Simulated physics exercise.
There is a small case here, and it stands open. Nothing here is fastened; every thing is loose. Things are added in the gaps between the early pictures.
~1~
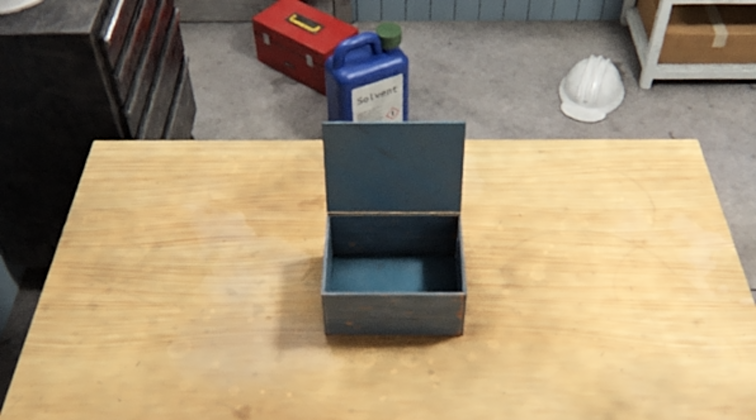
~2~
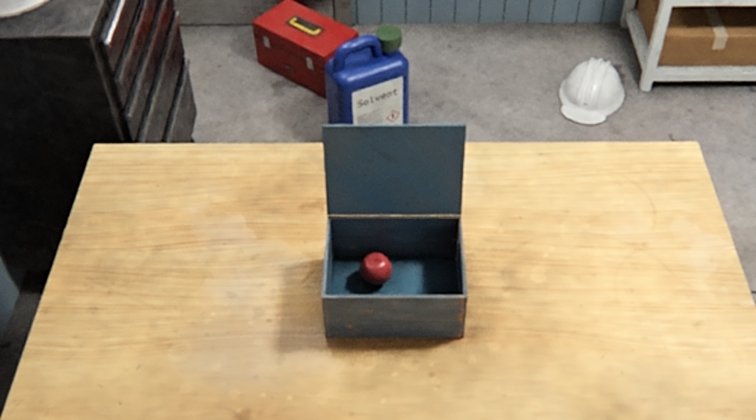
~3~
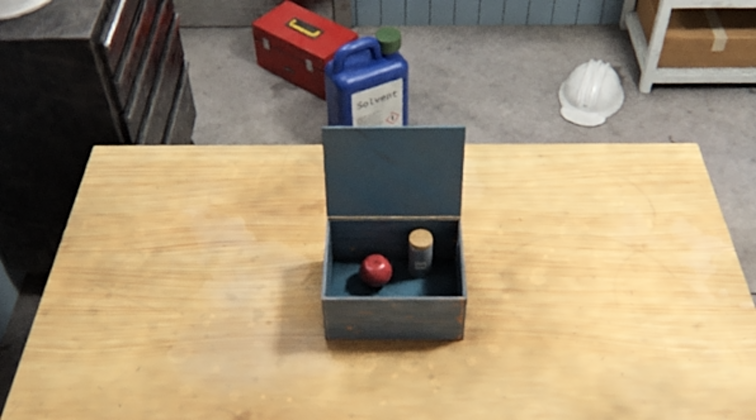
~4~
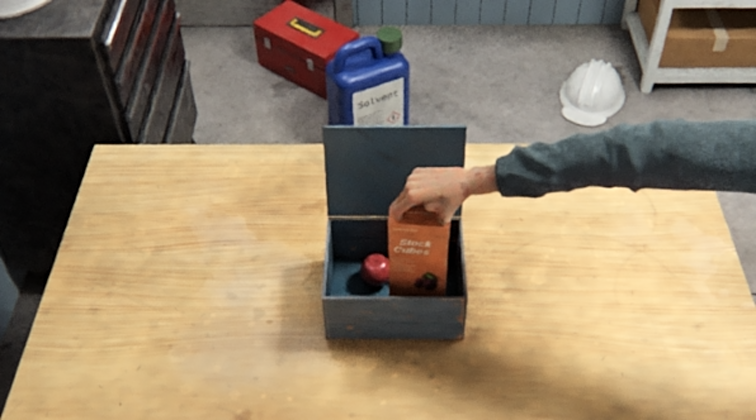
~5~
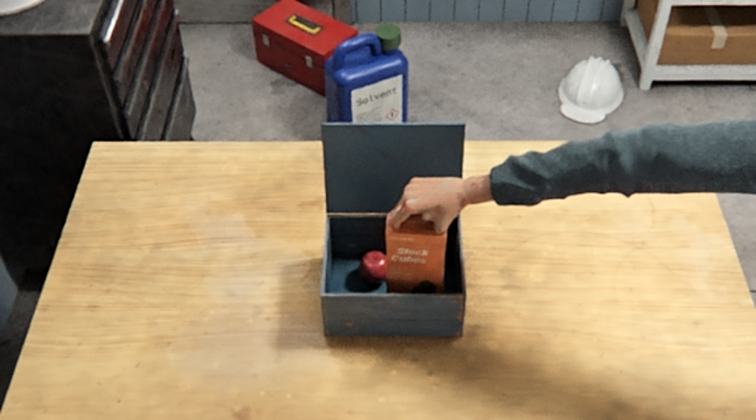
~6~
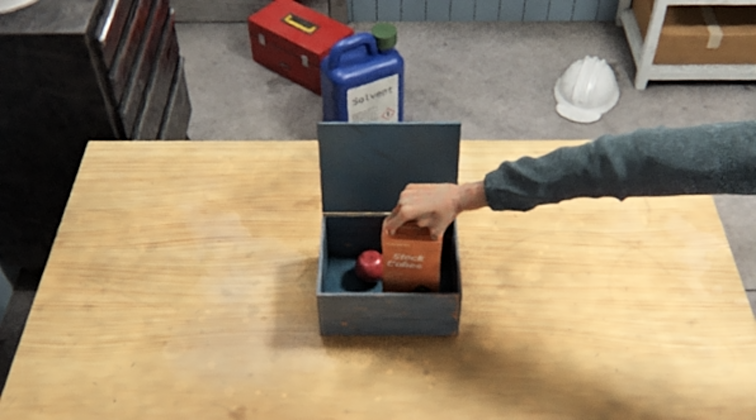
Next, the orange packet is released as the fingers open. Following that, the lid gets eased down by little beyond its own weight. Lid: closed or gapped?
Gapped.
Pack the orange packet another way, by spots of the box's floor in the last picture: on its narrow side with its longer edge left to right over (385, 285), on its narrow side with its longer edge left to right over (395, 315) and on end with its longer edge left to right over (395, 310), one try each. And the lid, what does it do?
So, one: It drops fully; two: It drops fully; three: It remains raised.
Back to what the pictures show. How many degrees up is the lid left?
Some 40°.
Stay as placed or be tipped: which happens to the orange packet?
By the end the orange packet has kept its angle.
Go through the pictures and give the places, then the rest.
In the first picture, the last thing is not in view yet.
In the second picture, the last thing is not in view yet; red apple (376, 269).
In the third picture, the last thing is not in view yet; red apple (376, 271).
In the fourth picture, coming down; orange packet (418, 256); red apple (376, 271).
In the fifth picture, coming down; orange packet (416, 264); red apple (375, 268).
In the sixth picture, put in, still held; orange packet (411, 270); red apple (371, 267).
Then, 1.10 s past the last view, lid starting down.
Then, 1.50 s past the last view, lid 66° above the rim.
Then, 1.70 s past the last view, lid 47° above the rim.
Finally, lid 42° above the rim; all 3 still in place. Final places as the last picture's camera would see them, orange packet near (411, 270).
